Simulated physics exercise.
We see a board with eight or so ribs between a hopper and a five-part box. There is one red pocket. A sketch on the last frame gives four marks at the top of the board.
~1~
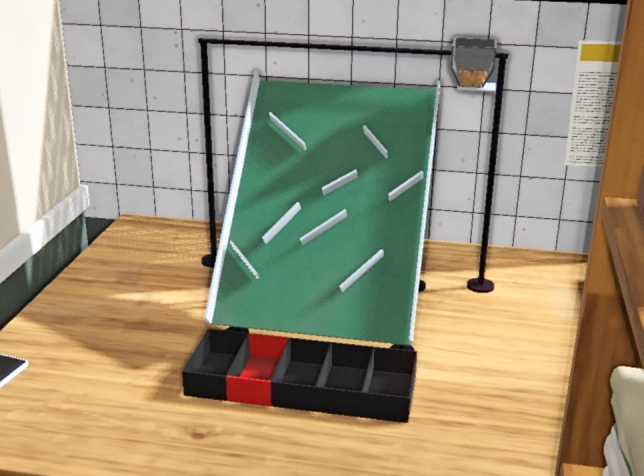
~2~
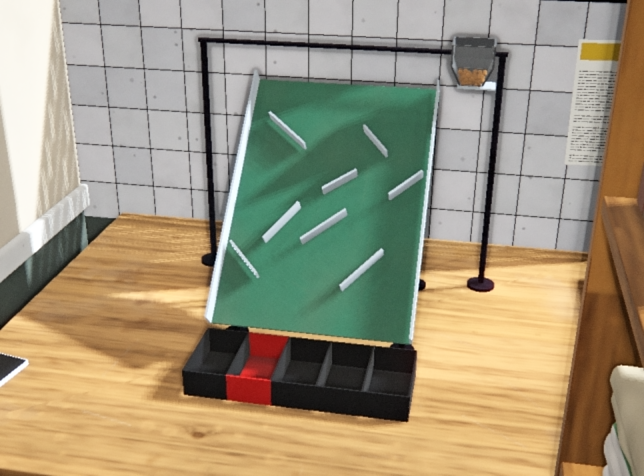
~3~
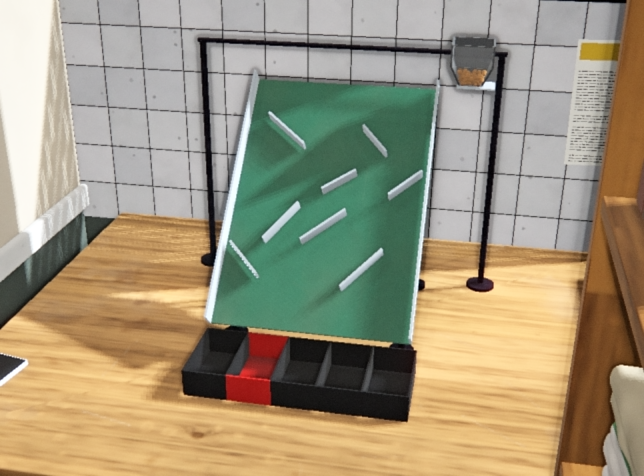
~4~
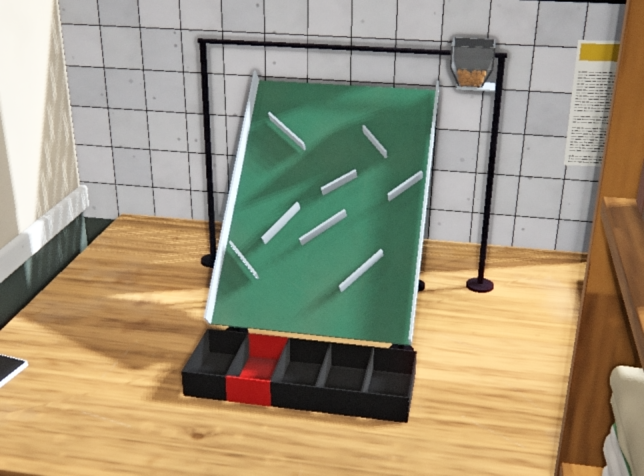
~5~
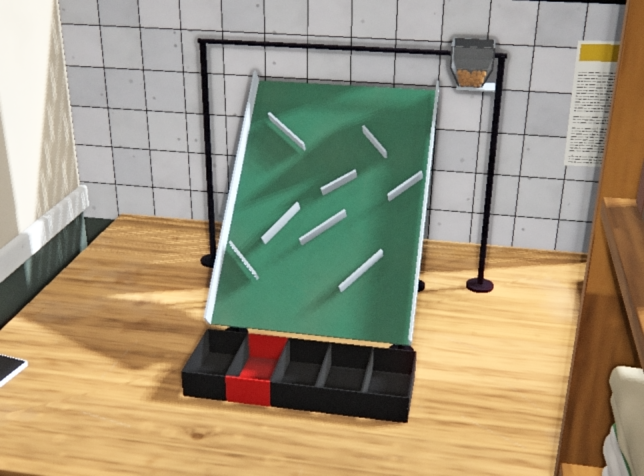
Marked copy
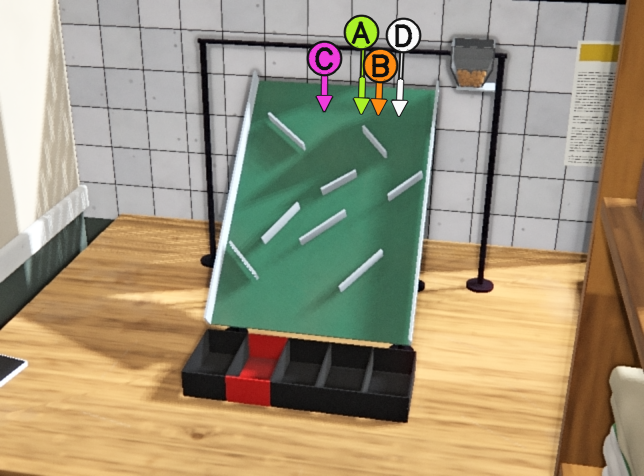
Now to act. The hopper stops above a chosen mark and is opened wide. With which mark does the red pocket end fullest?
The best mark is C.
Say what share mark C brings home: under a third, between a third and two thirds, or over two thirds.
Over two thirds.
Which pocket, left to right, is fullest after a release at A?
The second.
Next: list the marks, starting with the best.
C, A, B, D.
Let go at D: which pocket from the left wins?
The third from the left.
On the marked copy, mark A meets the board at (361, 108); mark B meets the board at (378, 109); mark C meets the board at (324, 105); mark D meets the board at (399, 110).
If A is chosen, about two thirds in the red pocket, about a third in other pockets.
If B is chosen, about a quarter in the red pocket, about two thirds in other pockets, a small part held on the board.
If C is chosen, nearly all in the red pocket, a small part in other pockets.
If D is chosen, a small part in the red pocket, most in other pockets, a small part held on the board.
